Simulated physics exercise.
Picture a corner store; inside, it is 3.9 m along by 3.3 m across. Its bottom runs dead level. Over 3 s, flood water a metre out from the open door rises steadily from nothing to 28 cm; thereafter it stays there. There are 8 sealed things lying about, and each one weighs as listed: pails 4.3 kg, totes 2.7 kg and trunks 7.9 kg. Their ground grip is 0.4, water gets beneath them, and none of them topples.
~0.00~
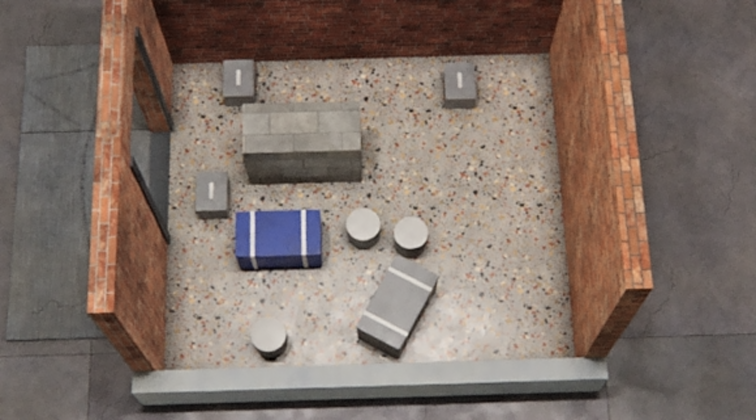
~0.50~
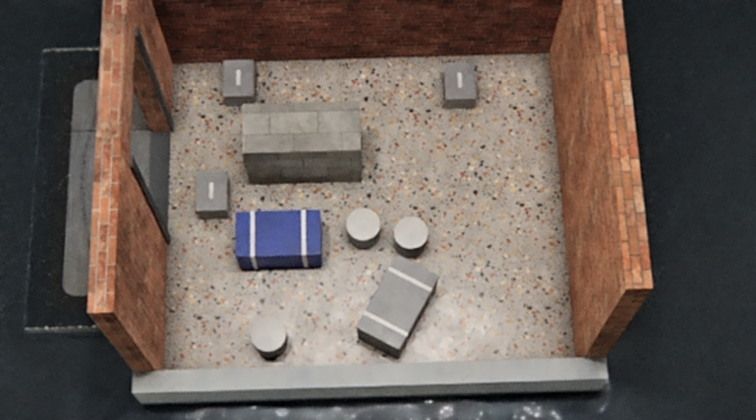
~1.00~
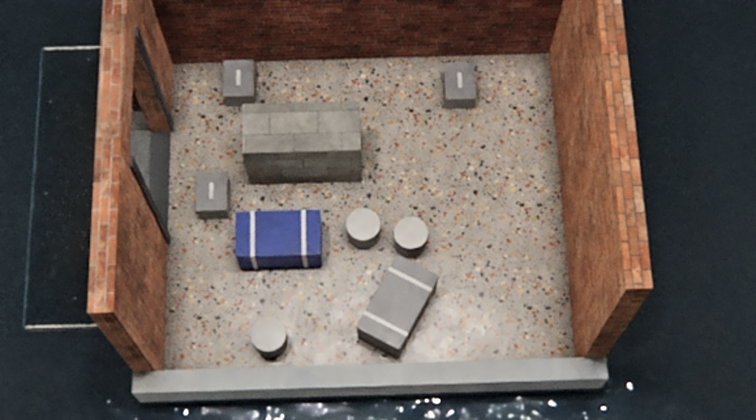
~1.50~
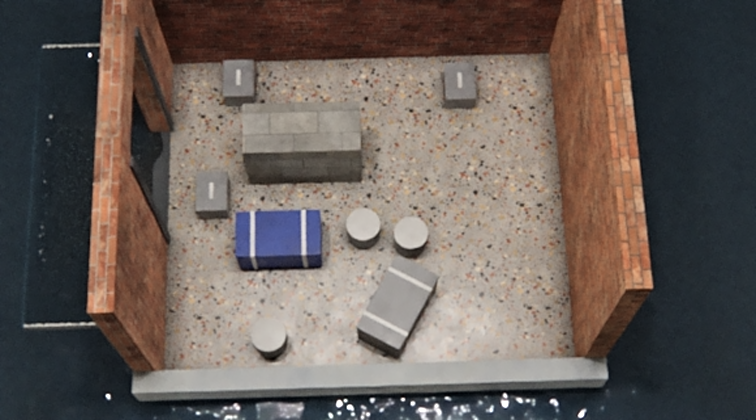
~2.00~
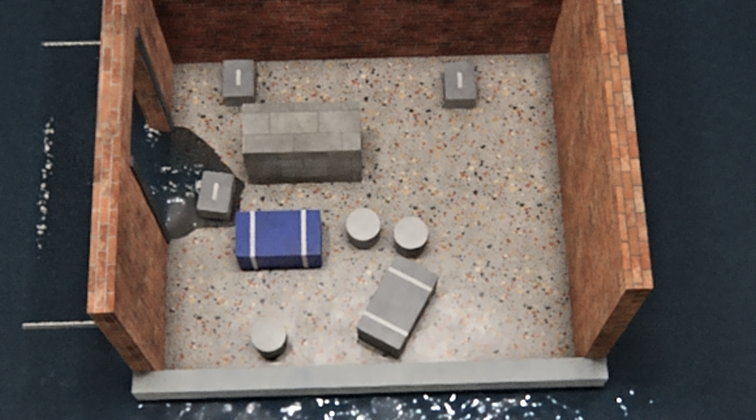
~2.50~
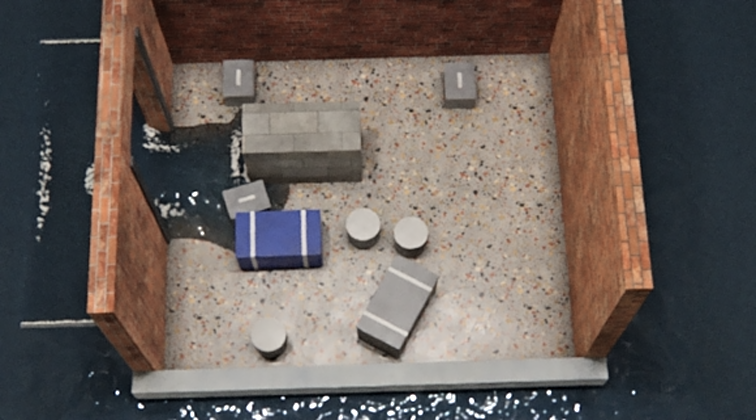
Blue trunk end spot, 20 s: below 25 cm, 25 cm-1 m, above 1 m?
Above 1 m.
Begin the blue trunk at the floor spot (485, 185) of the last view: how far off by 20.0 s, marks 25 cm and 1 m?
Result: It drifts only slightly.
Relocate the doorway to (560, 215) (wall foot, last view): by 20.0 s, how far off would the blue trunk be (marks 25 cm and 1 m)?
Well, the blue trunk ends up distant in that setup.
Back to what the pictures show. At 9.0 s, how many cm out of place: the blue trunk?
I'd put it at around 150 cm.
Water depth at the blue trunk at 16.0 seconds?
Depth approx. 24 cm.
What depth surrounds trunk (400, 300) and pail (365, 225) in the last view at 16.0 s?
Close to 22 and 20 centimetres.
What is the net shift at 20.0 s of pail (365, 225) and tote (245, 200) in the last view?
They've ended up 120 cm and 300 cm away, in that order.
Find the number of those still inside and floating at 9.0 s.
Count: 8.
After 4.0 s the blue trunk is near (330, 316), 1.0 m from its start, afloat; 3 afloat.
After 9.0 s the blue trunk is near (450, 292), 1.7 m from its start, afloat; 8 afloat.
After 16.0 s the blue trunk is near (387, 200), 1.0 m from its start, afloat; 8 afloat.
After 20.0 s the blue trunk is near (525, 294), 2.4 m from its start, afloat; 8 afloat.
